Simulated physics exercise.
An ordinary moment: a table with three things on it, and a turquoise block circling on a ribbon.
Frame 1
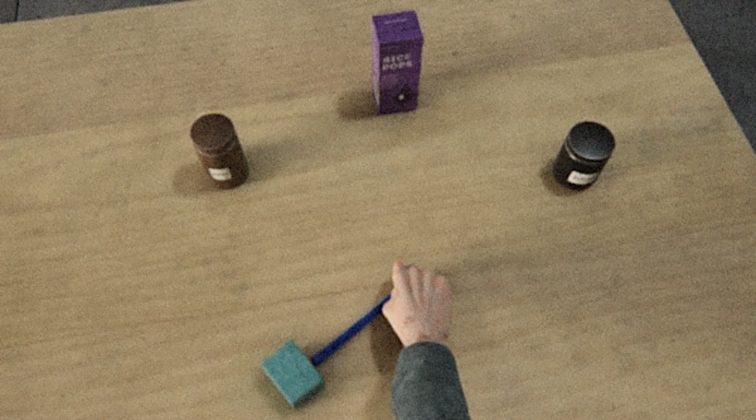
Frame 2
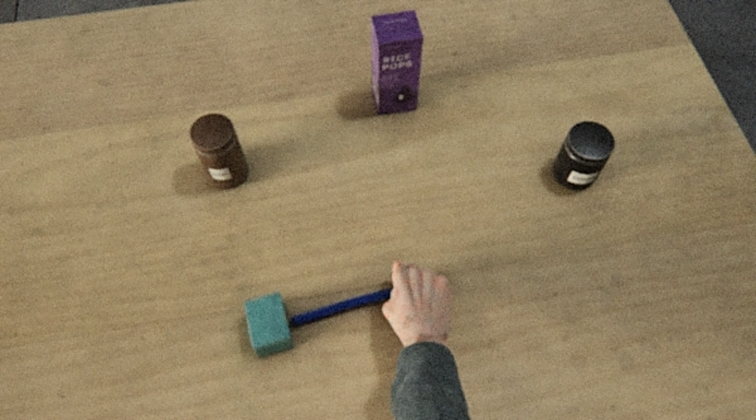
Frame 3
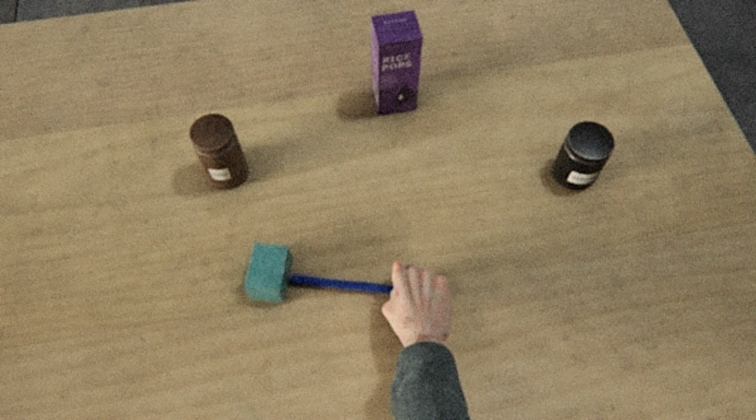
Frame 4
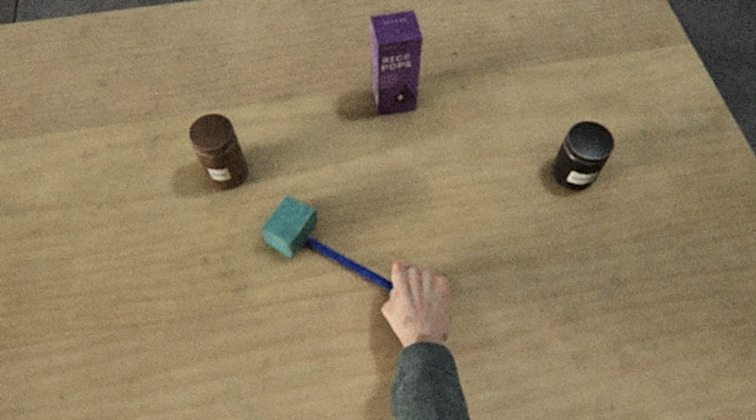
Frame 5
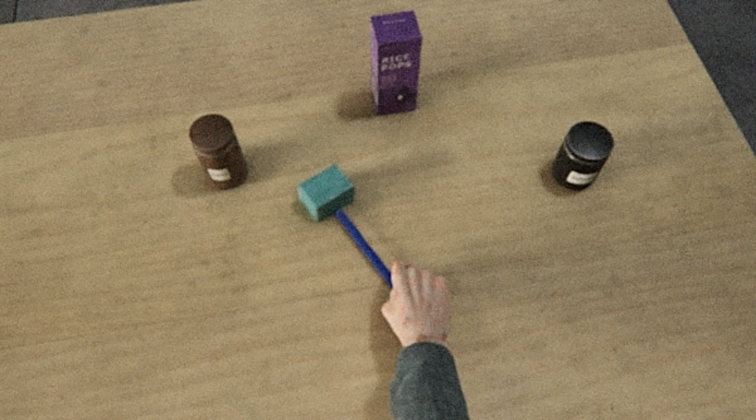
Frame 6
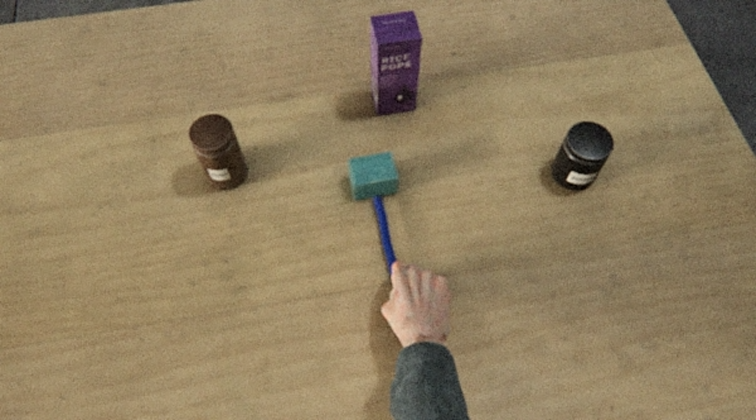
Hand swinging a turquoise block on a blue handle clockwise across a wooden table, past a brown jar, purple carton and black jar standing still.
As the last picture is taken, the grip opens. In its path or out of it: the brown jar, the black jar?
Brown jar: Out of its path; black jar: In its path.
Then, 0.08 s past the final frame, block near (471, 171).
Then, 0.20 s past the final frame, block near (540, 172); black jar pushed aside.
When it is over, block near (542, 173); black jar pushed aside. The brown jar remains clear and the black jar takes the knock.
